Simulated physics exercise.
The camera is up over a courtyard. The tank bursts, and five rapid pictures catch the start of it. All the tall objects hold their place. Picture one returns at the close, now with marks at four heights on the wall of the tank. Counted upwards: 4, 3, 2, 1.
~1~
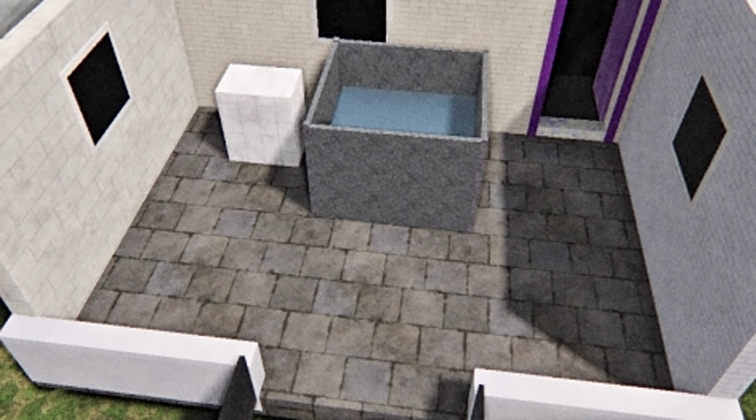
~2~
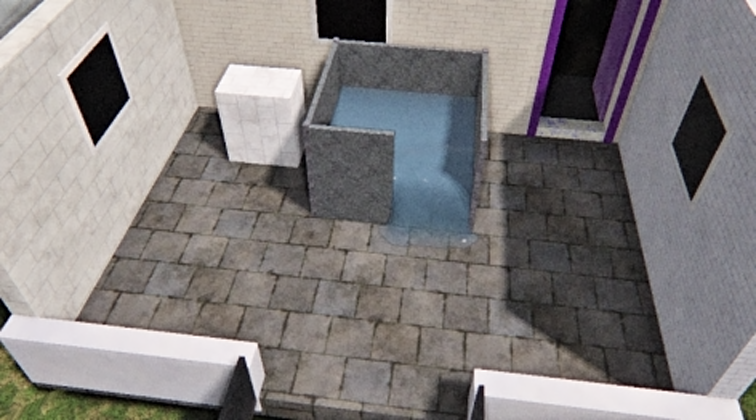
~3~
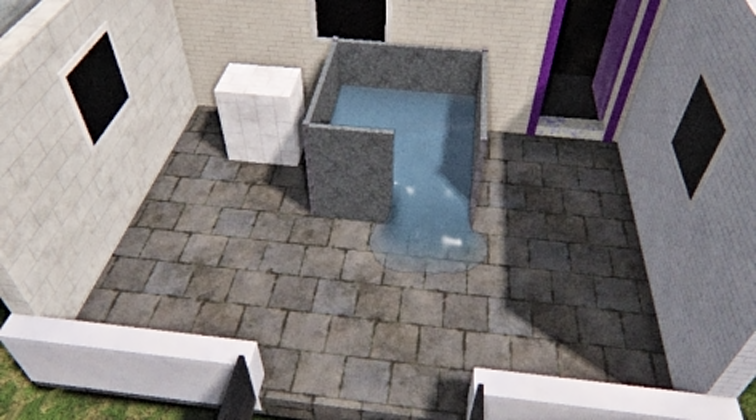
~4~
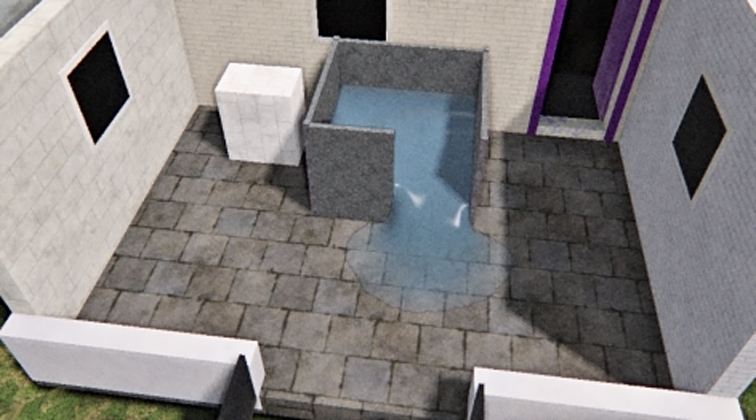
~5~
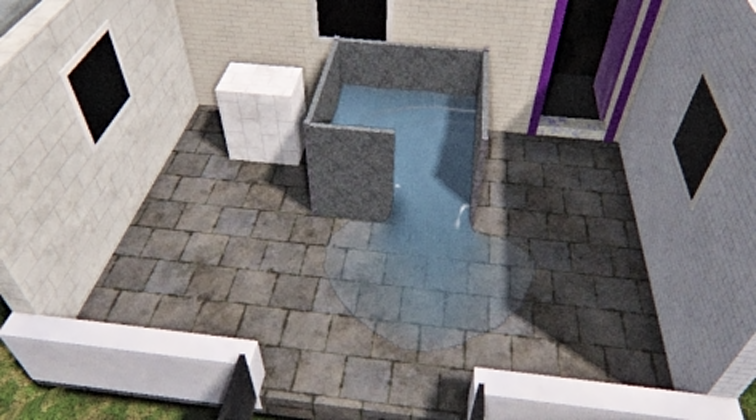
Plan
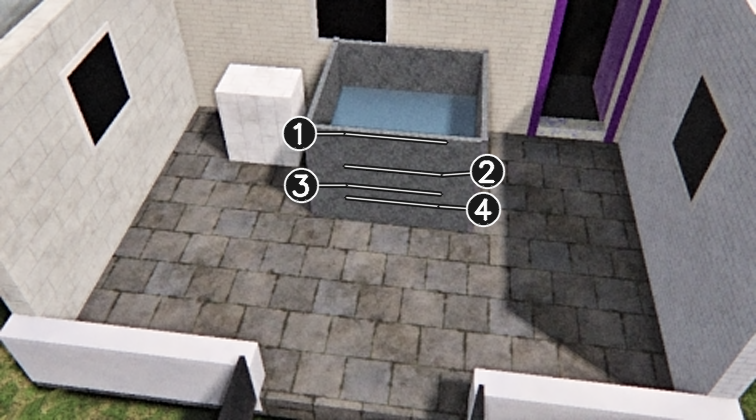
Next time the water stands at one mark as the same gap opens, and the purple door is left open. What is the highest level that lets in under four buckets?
Go for 2.
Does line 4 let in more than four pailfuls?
No.
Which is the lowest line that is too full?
1.
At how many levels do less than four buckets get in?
Three of them.
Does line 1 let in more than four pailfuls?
Yes, it does.
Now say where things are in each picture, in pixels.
Water in the tank at rest, its middle at (401, 129); foot of the purple doorway at (569, 138); open gate at (364, 352), in the first frame.
In the second frame, 1 % of the ground under water, visible out to (386, 230).
In the third frame, 3 % of the ground under water, visible out to (391, 262).
In the fourth frame, 8 % of the ground under water, visible out to (409, 304).
In the fifth frame, 13 % of the ground under water, visible out to (514, 297).
In white, 1 at (394, 138); 2 at (393, 170); 3 at (392, 189); 4 at (392, 202); from the bottom up 4, 3, 2, 1.
With 1, about 12 bucketfuls get in.
With 2, a bucket or two gets in.
With 3, nothing gets over.
With 4, nothing gets over.
